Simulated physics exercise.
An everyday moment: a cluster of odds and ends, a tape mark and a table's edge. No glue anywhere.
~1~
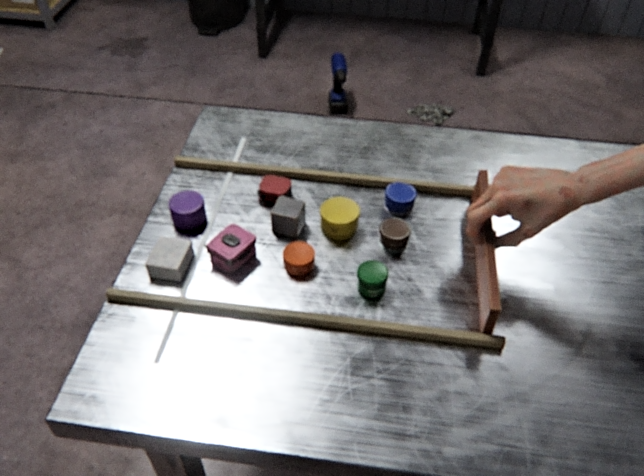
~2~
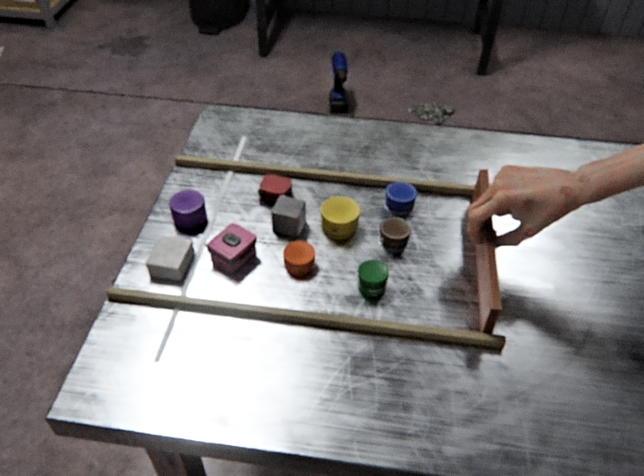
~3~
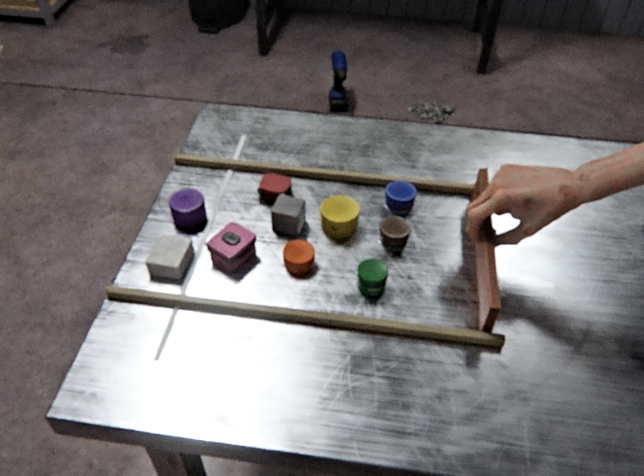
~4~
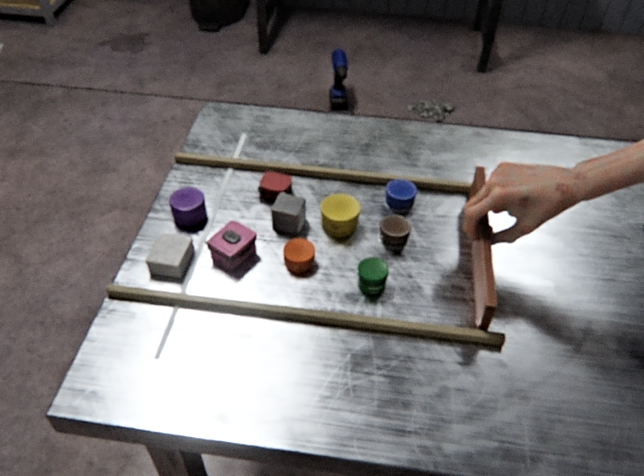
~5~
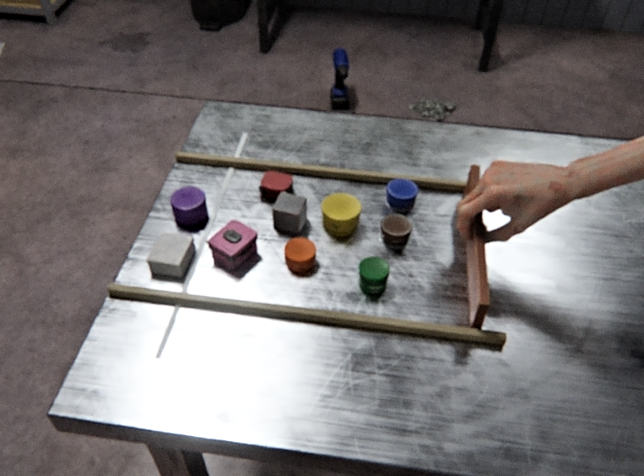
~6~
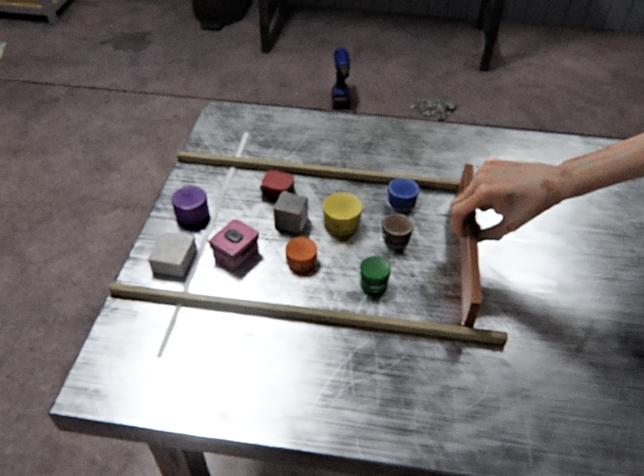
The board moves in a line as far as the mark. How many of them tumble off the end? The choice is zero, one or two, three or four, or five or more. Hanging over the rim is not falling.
As it turns out, the number that fall off is one or two.
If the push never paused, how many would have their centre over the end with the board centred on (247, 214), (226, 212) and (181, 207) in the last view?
In that order 0, 0 and 5.
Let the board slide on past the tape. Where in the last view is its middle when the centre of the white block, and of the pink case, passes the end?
Its middle is around (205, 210) and around (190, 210).
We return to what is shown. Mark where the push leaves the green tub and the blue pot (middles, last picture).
Near (178, 259) and (215, 168).
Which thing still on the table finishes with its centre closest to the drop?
Foremost is the white block.
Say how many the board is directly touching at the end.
5 of them.
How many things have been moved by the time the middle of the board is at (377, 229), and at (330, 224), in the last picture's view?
By then 4, and 6.
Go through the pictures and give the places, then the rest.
In the first frame, purple lid (188, 210); white block (171, 259); pink case (233, 249); board (484, 246); tape (208, 229).
In the second frame, white block (171, 258); blue pot (400, 198).
In the third frame, pink case (233, 247); orange tub (299, 257).
In the fourth frame, purple lid (189, 207); grey block (289, 214).
In the fifth frame, white block (172, 255); yellow tub (341, 215).
In the sixth frame, purple lid (191, 205); white block (173, 254); pink case (235, 244); board (469, 239); tape (211, 224).
Early on, none off yet; purple lid at rest near (191, 205); white block at rest near (173, 254); pink case at rest near (235, 244).
A while later, none off yet; purple lid travelled a little near (178, 204); white block travelled a little near (158, 256); pink case travelled about its own width near (192, 240).
Finally, the number that fall off is one or two; lost, purple lid.
